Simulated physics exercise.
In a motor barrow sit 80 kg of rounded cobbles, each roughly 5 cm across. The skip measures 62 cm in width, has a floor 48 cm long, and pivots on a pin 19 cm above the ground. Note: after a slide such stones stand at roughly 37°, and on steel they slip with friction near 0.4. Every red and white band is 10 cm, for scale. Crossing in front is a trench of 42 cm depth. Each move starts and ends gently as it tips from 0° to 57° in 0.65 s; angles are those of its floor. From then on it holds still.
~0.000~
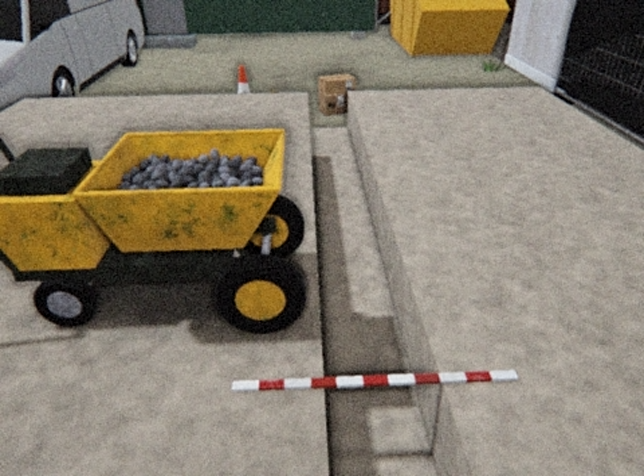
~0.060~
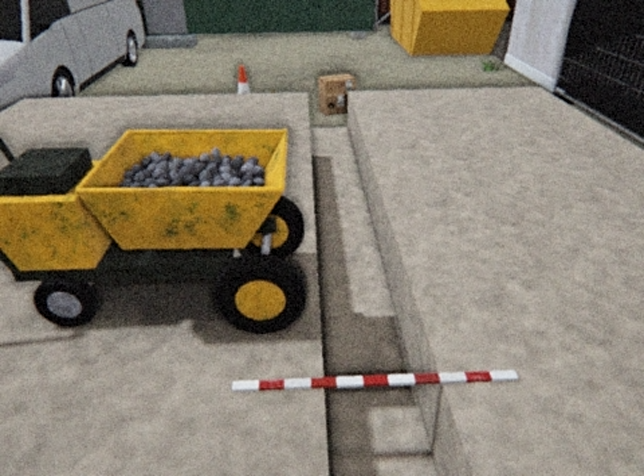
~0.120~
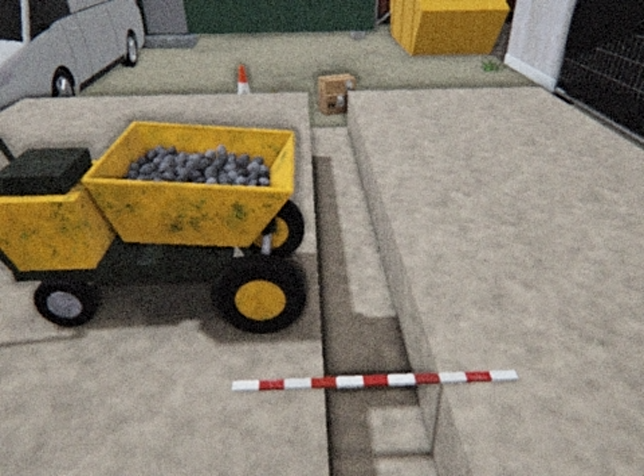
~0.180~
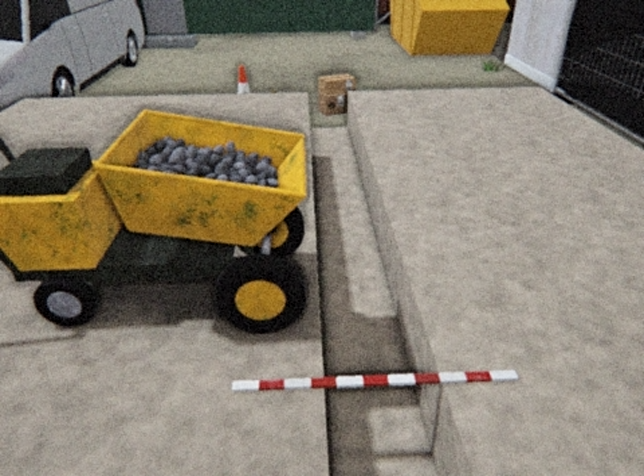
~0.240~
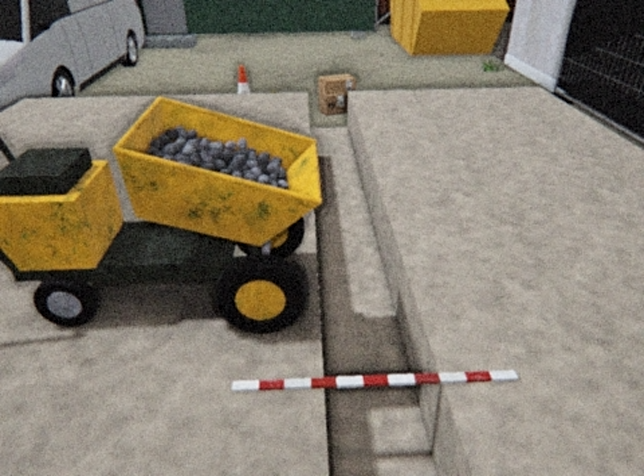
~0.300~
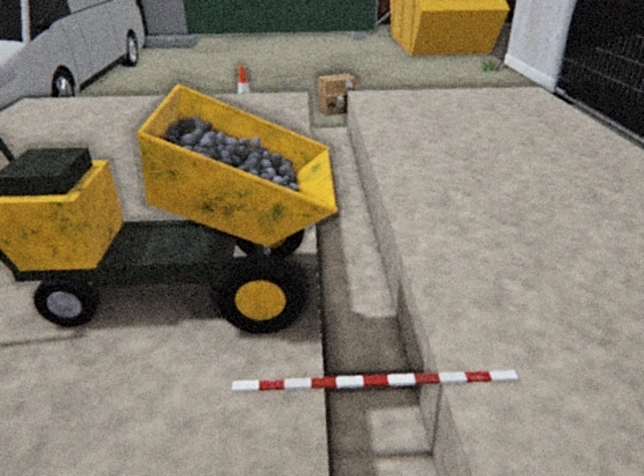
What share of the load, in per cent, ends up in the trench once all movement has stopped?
About 19 per cent.
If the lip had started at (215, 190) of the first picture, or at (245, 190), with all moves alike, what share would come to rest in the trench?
Around 40 and then 30 percent.
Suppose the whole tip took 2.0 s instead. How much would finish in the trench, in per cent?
I'd put it at roughly 25 per cent.
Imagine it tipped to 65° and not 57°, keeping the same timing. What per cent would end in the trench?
It would be close to 30 percent.
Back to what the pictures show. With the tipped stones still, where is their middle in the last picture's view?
The middle should be near (424, 289).
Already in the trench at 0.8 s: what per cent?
Some 0 per cent of the load by that point.
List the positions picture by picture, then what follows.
The skip is at 0°, its lip at (279, 189); the top of the load is at (181, 170), in the first picture.
The skip is at 1°, its lip at (283, 190); the top of the load is at (164, 170); the stones move at 0.3 m/s on average, in the second picture.
The skip is at 5°, its lip at (292, 192); the top of the load is at (160, 165); the stones move at 0.6 m/s on average, in the third picture.
Lip at (305, 196), floor tilted 11°, highest stones at (165, 153); the stones move at 0.8 m/s on average, in the fourth picture.
The skip is at 18°, its lip at (320, 202); the top of the load is at (176, 143); the stones move at 1.0 m/s on average, in the fifth picture.
The skip is at 25°, its lip at (336, 211); the top of the load is at (186, 130); the stones move at 1.1 m/s on average, in the sixth picture.
After 0.5 s the floor is at 48°; 100 % in the skip; the foremost stones are at (334, 225).
After 0.8 s the floor is at 57°; 98 % in the skip, 2 % in the trench; the foremost stones are at (400, 237).
After 1.1 s the floor is at 57°; 68 % in the skip, 13 % in the trench, 19 % past the trench; the foremost stones are at (487, 277).
After 3.0 s the floor is at 57°; 61 % in the skip, 19 % in the trench, 21 % past the trench; the foremost stones are at (571, 291).
